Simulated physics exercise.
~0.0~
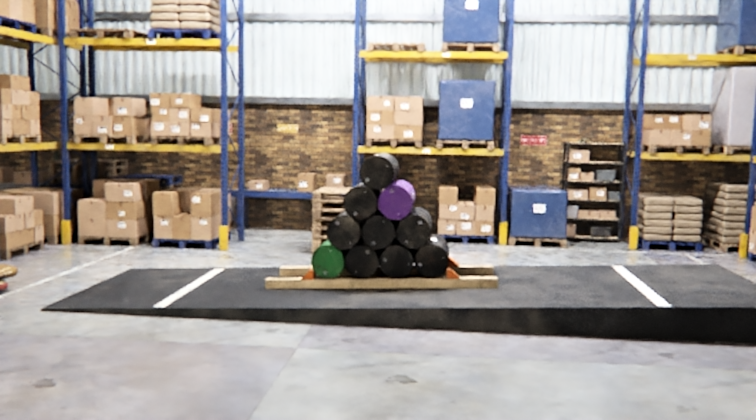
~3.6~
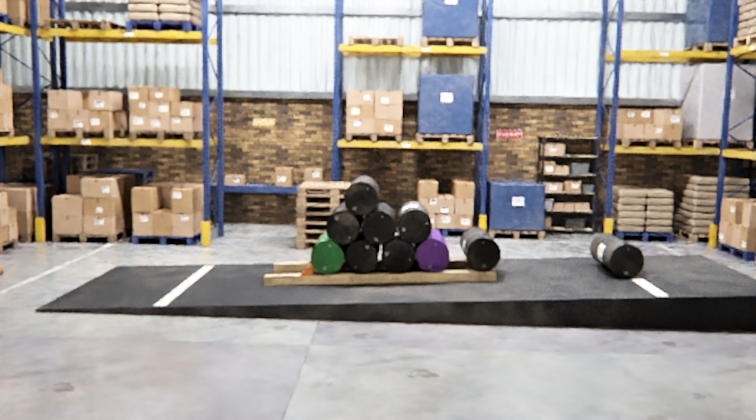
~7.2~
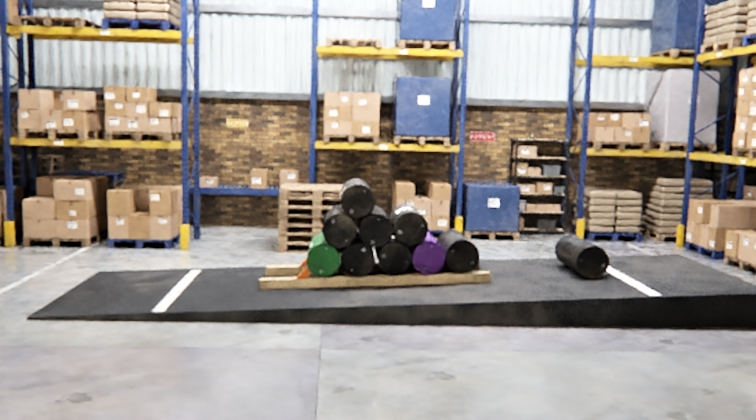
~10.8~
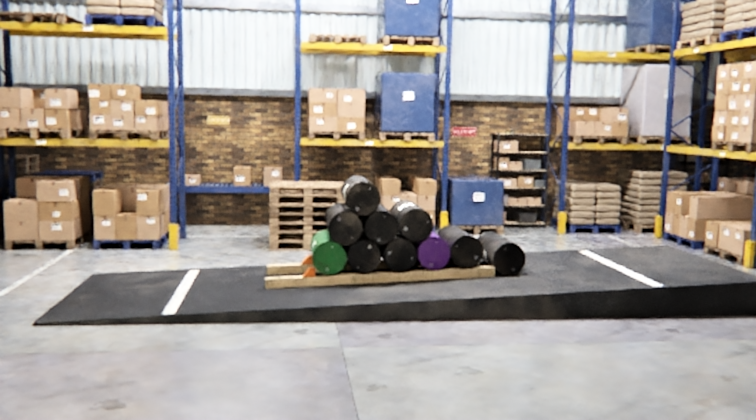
A stack of black drums, with a green one at the lower left and a purple one high on the right, sits on wooden bearers on a dark sloping pad, seen end-on in a warehouse with tall shelves of boxes behind. The right-hand chock goes, and the stack slumps that way while the green drum stays put. The purple drum drops into the bottom row, and a black one rolls out to the right-hand white line. That drum then rolls back left and ends against the row, with green and purple both still between the lines.
